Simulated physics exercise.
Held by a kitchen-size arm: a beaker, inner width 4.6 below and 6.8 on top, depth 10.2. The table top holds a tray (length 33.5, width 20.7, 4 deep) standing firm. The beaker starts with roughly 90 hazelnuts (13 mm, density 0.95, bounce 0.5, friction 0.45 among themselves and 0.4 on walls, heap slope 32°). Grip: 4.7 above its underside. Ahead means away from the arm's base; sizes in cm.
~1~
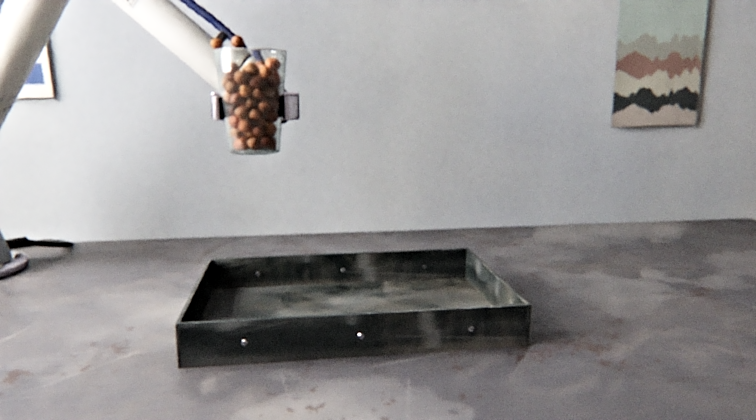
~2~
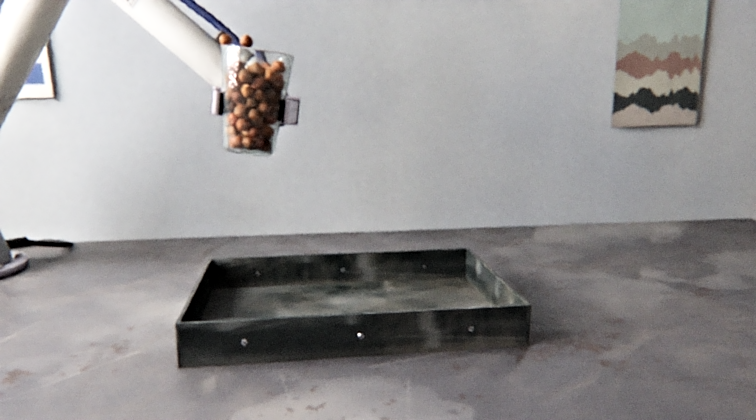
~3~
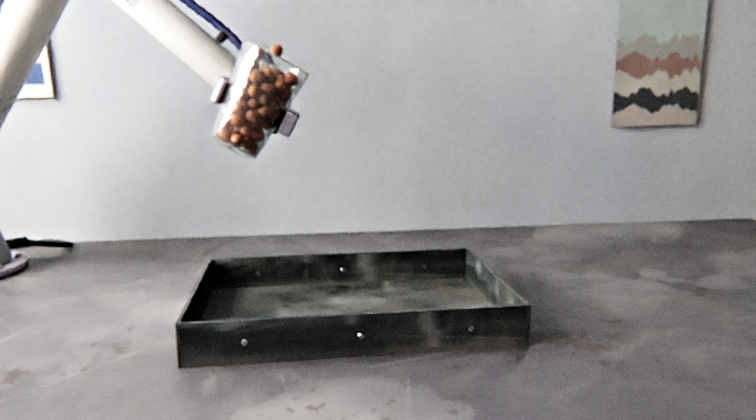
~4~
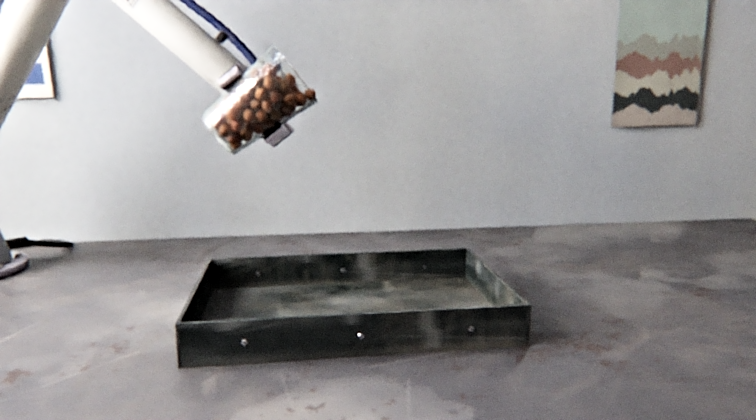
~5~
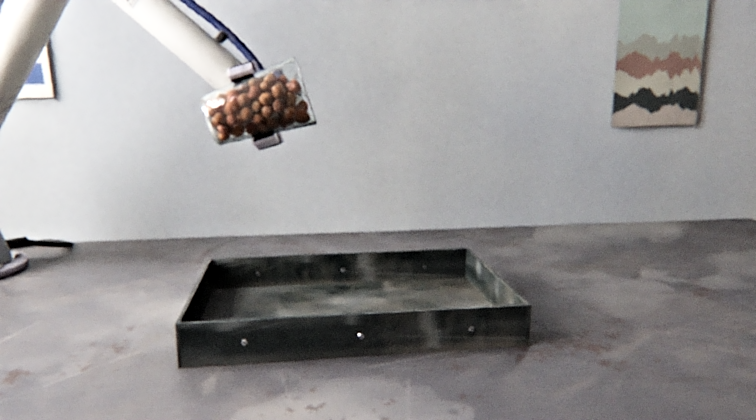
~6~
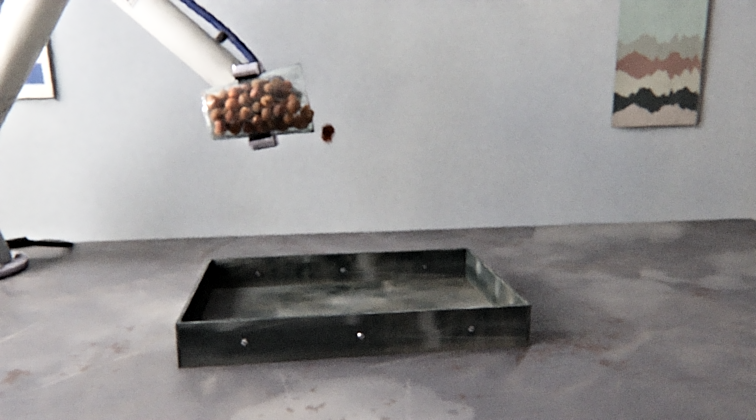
Robot arm tilting a clear beaker of hazelnuts rightward above a dark tray until nearly horizontal, one nut dropping from the rim.
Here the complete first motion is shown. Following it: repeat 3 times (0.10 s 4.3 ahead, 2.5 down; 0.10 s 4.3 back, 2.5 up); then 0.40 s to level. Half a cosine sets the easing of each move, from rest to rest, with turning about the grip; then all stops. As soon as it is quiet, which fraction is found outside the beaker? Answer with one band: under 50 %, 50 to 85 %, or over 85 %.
50 to 85 %.
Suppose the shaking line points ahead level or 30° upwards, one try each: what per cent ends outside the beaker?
Near 95 and 100 percent respectively.
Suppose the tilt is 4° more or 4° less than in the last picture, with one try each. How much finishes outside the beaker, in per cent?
85 and 55 percent.
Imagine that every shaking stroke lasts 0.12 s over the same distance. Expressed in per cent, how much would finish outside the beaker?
Then about 65 per cent.
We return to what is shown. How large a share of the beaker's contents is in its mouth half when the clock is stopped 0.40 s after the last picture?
Near 70 in a hundred.
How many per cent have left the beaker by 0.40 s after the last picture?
About 50 per cent.
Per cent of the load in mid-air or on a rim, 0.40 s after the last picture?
7 per cent.
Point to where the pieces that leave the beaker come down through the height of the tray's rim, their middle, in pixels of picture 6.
They come through centred close to (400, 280).
Then, 0.40 s later, tilted 80° forward, highest piece 24 above the table; 48 in the beaker, 38 in the tray, 6 in flight or on a rim.
Then, 0.80 s later, tilted 40° forward, highest piece 26 above the table; 52 in the tray, 32 in the beaker, 6 on the table or floor, 2 in flight or on a rim.
Then, 1.20 s later, level, highest piece 24 above the table; 54 in the tray, 32 in the beaker, 6 on the table or floor.
Then, 2.25 s later, level, highest piece 24 above the table; 54 in the tray, 32 in the beaker, 6 on the table or floor.
At rest, 54 in the tray, 32 in the beaker, 6 on the table or floor. That is 65 % outside the beaker.
